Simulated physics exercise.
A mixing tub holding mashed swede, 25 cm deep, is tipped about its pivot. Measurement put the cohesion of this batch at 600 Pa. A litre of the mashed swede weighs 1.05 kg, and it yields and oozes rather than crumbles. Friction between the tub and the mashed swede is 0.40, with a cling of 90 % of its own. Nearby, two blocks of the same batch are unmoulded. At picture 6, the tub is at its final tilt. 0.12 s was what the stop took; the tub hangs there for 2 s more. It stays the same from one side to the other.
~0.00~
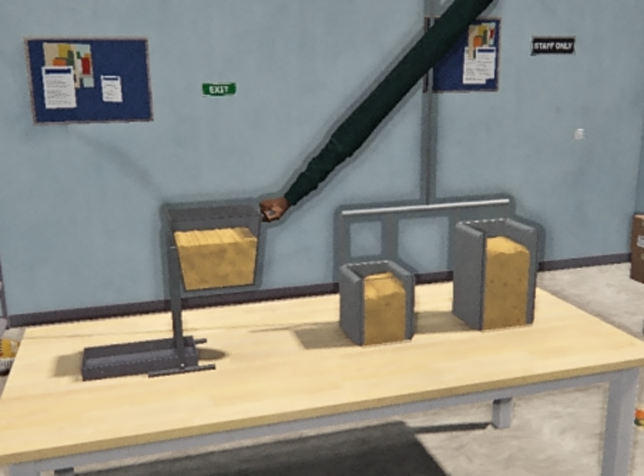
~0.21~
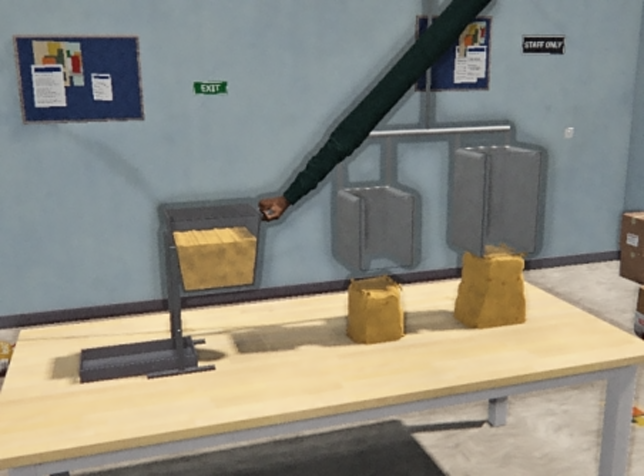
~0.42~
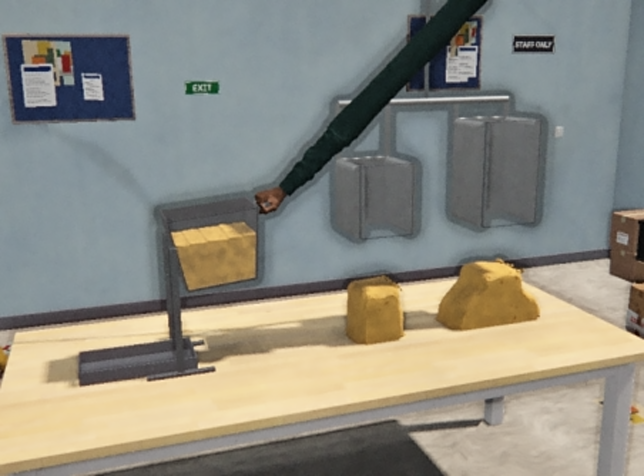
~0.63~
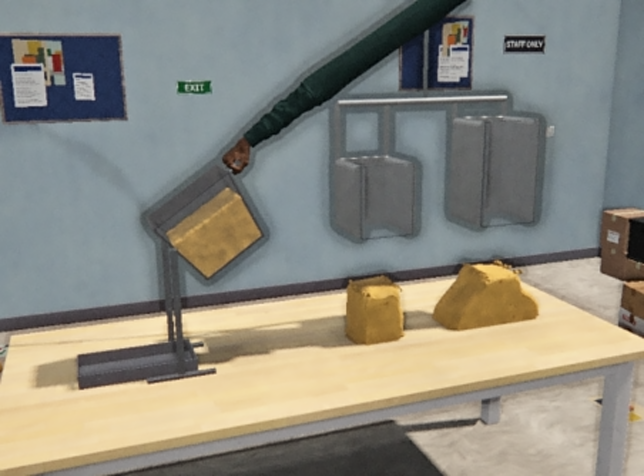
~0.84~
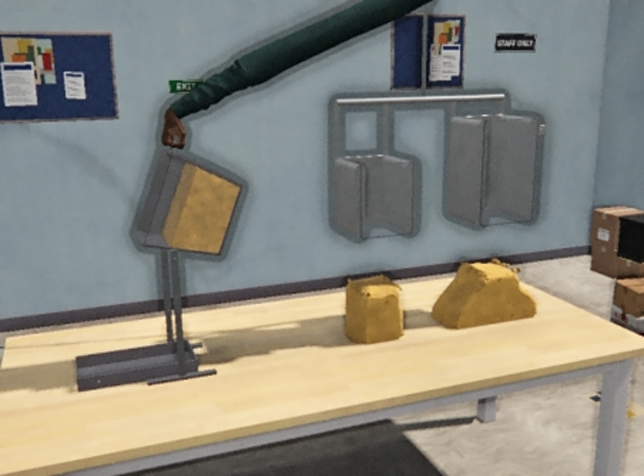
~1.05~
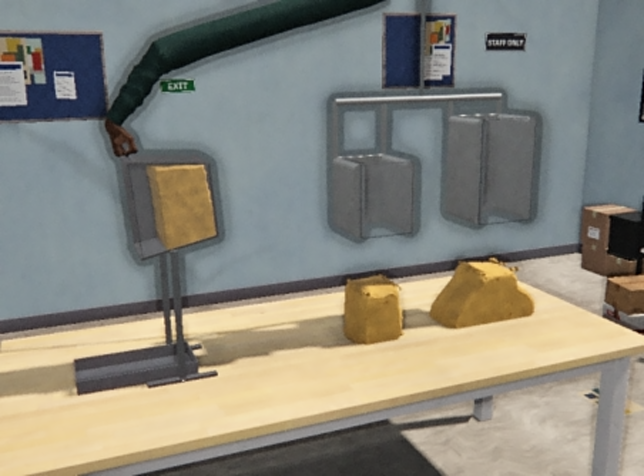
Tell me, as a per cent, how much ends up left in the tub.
Close to 53 % is left.
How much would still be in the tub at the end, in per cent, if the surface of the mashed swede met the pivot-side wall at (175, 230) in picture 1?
Then about 35 %.
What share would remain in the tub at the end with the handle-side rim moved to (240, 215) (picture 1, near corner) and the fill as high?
Roughly 100 %.
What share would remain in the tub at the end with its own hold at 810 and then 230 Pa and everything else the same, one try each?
You'd see 100 percent the first time and 30 percent the second.
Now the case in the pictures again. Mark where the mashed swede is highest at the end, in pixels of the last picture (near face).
Close to pixel (194, 212).
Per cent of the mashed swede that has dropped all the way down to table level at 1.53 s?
0 per cent.
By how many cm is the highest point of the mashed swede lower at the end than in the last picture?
About 15 cm.
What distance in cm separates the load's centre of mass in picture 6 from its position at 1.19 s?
I'd estimate roughly 4 centimetres.
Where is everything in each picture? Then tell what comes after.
Handle-side rim at (260, 214), tilt 0 degrees; crest of the mashed swede at (183, 245); block heights 22 cm, 34 cm (left to right), in the first picture.
Handle-side rim at (259, 214), tilt 0 degrees; crest of the mashed swede at (182, 245); block heights 22 cm, 30 cm (left to right), in the second picture.
Handle-side rim at (256, 207), tilt 5 degrees; crest of the mashed swede at (251, 234); block heights 21 cm, 23 cm (left to right), in the third picture.
Handle-side rim at (227, 172), tilt 34 degrees; crest of the mashed swede at (237, 199); block heights 21 cm, 22 cm (left to right), in the fourth picture.
Handle-side rim at (171, 155), tilt 69 degrees; crest of the mashed swede at (196, 170); block heights 21 cm, 22 cm (left to right), in the fifth picture.
Handle-side rim at (127, 165), tilt 94 degrees; crest of the mashed swede at (171, 168); block heights 21 cm, 22 cm (left to right), in the sixth picture.
After 1.19 s, the tub is at 94 degrees and holds 100 %.
After 1.36 s, the tub is at 94 degrees and holds 90 %.
After 1.53 s, the tub is at 94 degrees and holds 66 %.
After 1.70 s, the tub is at 94 degrees and holds 54 %.
After 3.05 s, the tub is at 94 degrees and holds 53 %.
